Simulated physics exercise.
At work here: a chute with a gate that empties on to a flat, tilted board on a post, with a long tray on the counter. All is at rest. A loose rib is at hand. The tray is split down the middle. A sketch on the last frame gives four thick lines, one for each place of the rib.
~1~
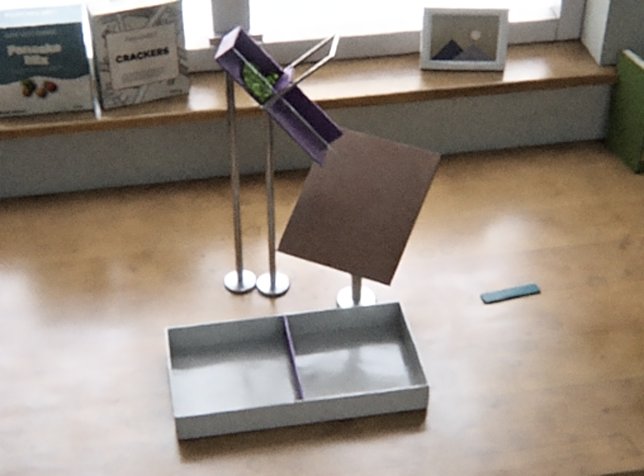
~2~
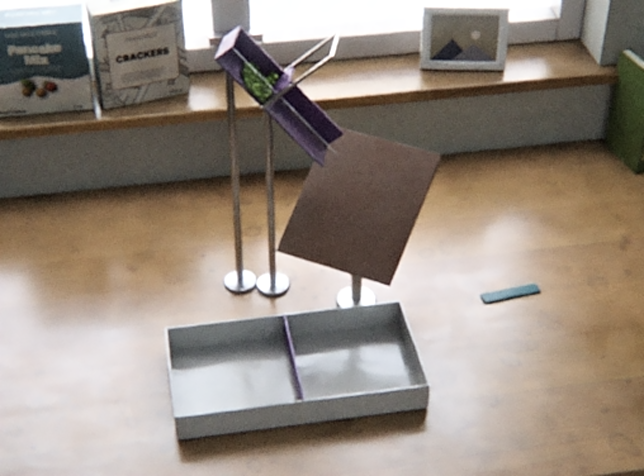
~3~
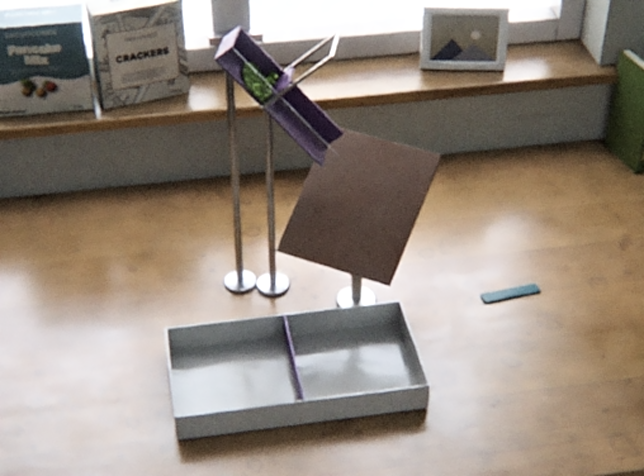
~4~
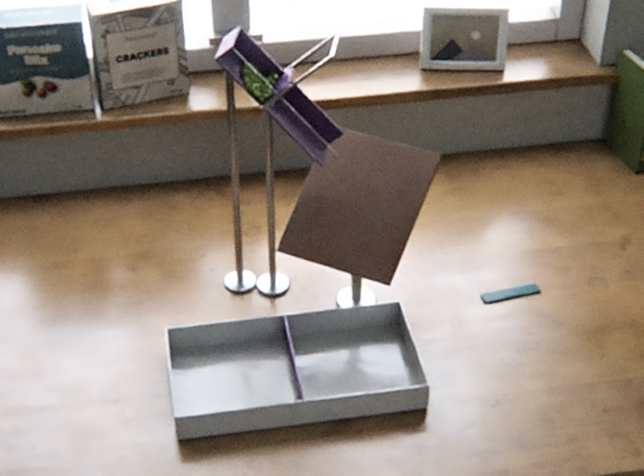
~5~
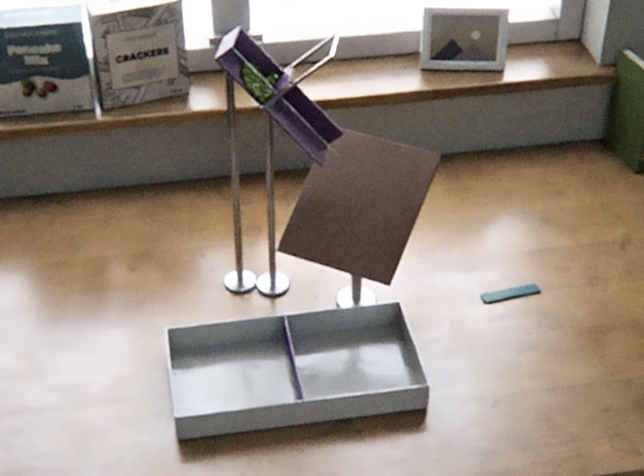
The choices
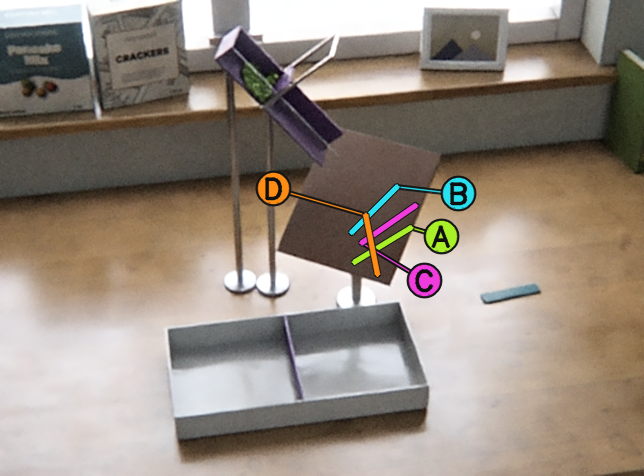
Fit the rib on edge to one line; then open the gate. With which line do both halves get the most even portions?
Choose B.
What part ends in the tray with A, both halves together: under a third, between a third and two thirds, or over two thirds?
It is over two thirds.
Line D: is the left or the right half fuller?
Right.
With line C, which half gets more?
The right half.
On the marked copy, line A from (410, 227) to (354, 262); line B from (396, 186) to (351, 232); line C from (415, 205) to (361, 242); line D from (365, 215) to (377, 274).
With A, of what is caught, about a quarter in the left half, most in the right.
With B, of what is caught, about two thirds in the left half, about a third in the right.
With C, of what is caught, a small part in the left half, most in the right.
With D, of what is caught, a small part in the left half, nearly all in the right.
